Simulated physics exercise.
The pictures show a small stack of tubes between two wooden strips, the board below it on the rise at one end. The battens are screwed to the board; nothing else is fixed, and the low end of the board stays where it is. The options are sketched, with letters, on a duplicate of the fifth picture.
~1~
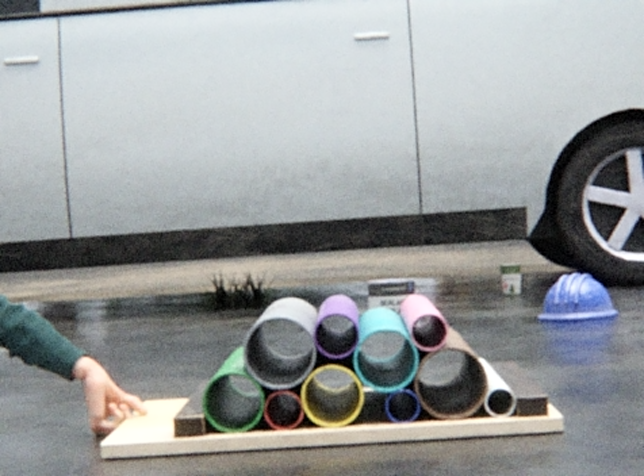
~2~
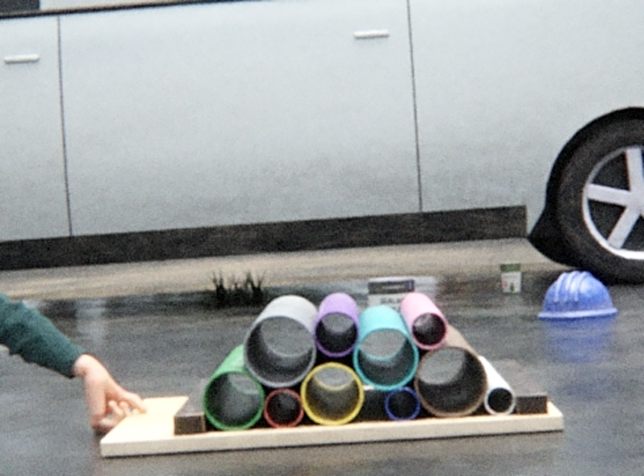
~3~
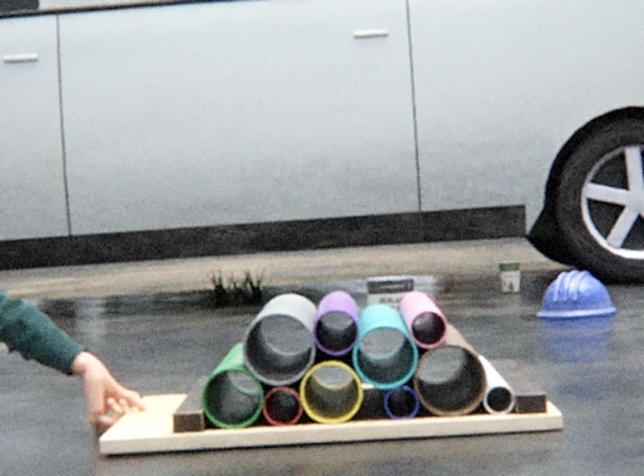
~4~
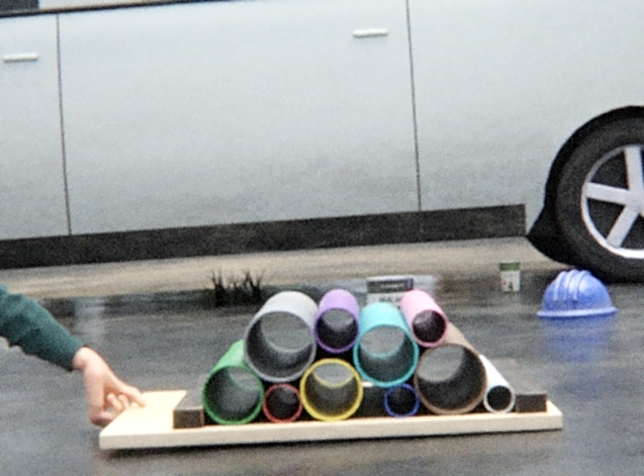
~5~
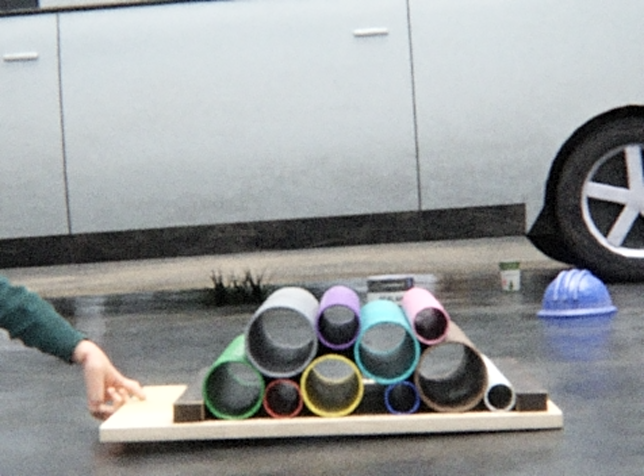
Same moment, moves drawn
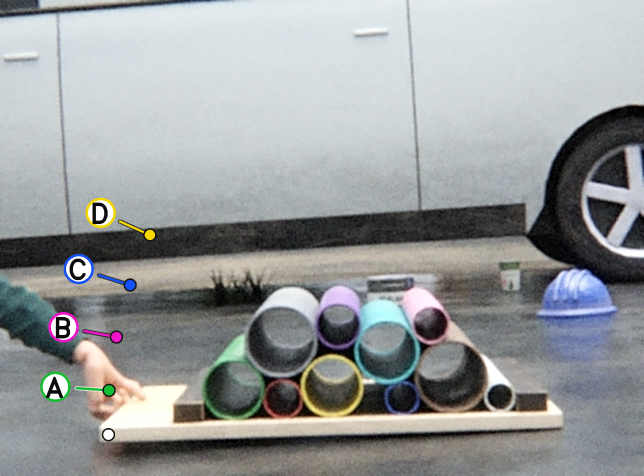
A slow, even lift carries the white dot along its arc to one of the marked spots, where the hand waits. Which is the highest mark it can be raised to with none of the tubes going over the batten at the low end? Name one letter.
Stop at B.
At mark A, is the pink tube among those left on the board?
Yes, with A.
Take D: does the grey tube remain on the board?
Yes, with D.
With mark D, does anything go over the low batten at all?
Yes.
On the copy, A at (109, 390); B at (117, 337); C at (130, 285); D at (150, 235); the white dot at (108, 434).
On B. First, board at 12°.
Then, board at 14°.
Finally, board at 14°, none over the low batten.
By contrast, A none over the low batten; C one over the low batten (pink); D one over the low batten (pink).
